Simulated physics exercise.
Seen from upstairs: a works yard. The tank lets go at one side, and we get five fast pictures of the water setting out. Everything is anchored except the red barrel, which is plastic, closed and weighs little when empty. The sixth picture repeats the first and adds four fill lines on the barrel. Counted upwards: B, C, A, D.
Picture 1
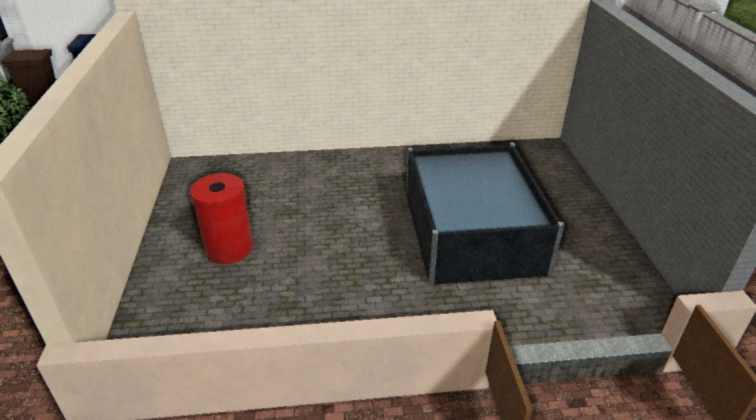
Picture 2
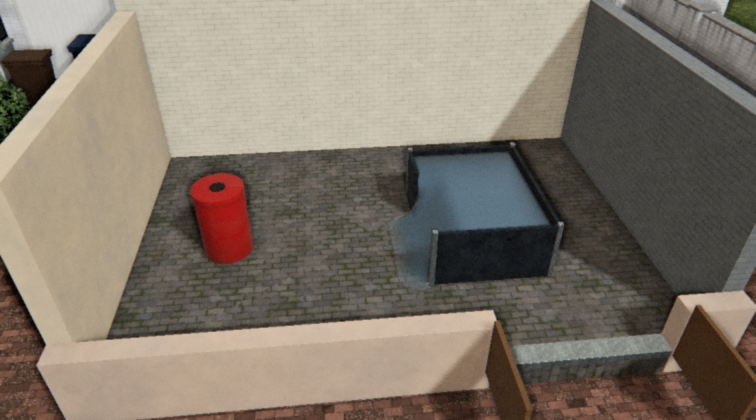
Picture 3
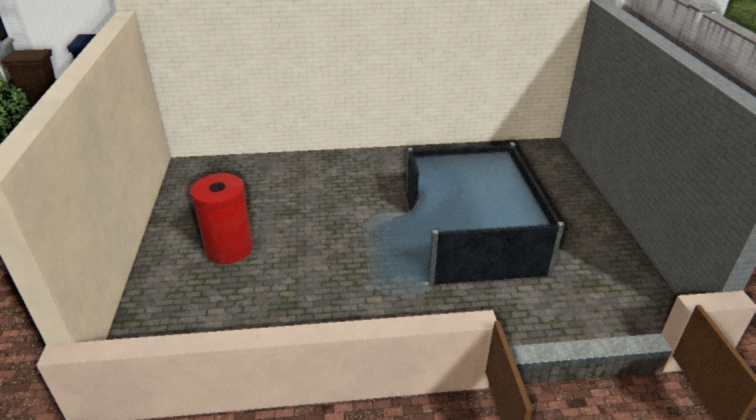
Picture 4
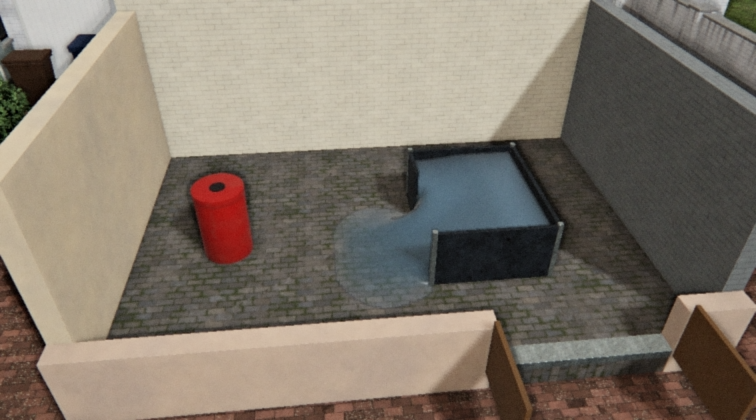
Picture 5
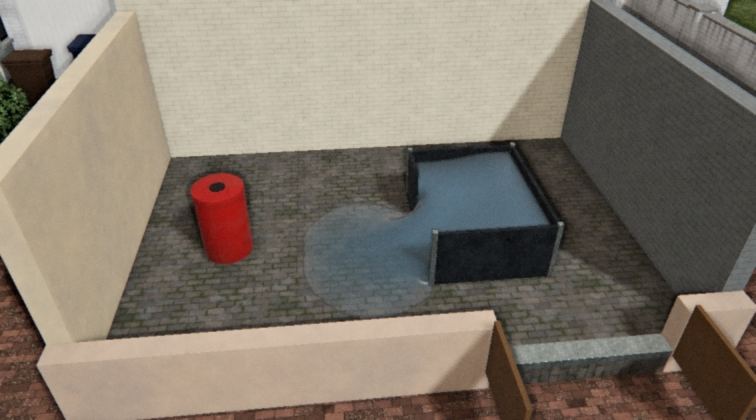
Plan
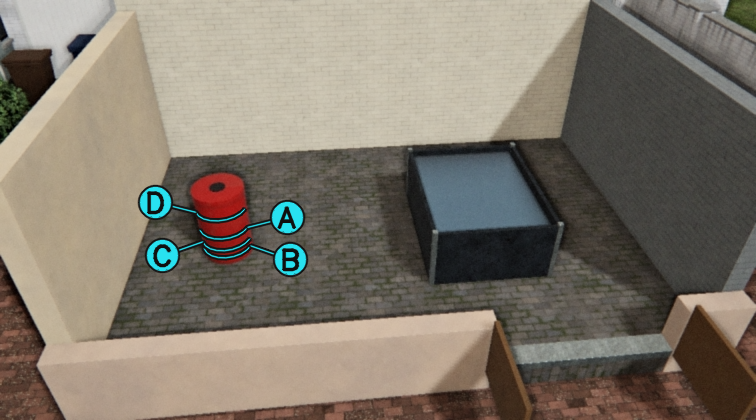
Works yard seen from above, water pouring through the open left side of a dark tank and spreading across paving towards a red barrel.
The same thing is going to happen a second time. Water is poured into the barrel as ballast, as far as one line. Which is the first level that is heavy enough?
Use level A.
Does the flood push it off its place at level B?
Yes, that goes wrong.
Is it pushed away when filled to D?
No, not at all.
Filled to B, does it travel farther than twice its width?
Yes, clearly.
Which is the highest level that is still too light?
It is C.
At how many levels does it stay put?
Two of the four.
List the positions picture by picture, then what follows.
The first frame shows lid of the red barrel at (217, 187); tank full, its middle at (478, 190); open gate at (586, 306).
In the second frame, 2 % of the ground under water, its edge towards the barrel at (426, 281).
In the third frame, 4 % of the ground under water, its edge towards the barrel at (369, 234).
In the fourth frame, 7 % of the ground under water, its edge towards the barrel at (340, 237).
The fifth frame shows lid of the red barrel at (217, 187); 10 % of the ground under water, its edge towards the barrel at (310, 238).
In cyan, A at (222, 239); B at (225, 257); C at (224, 250); D at (218, 220); from the bottom up B, C, A, D.
If A is chosen, it does not move.
If B is chosen, it is pushed about 3 times its own width away.
If C is chosen, it is pushed about its own width away.
If D is chosen, it does not move.
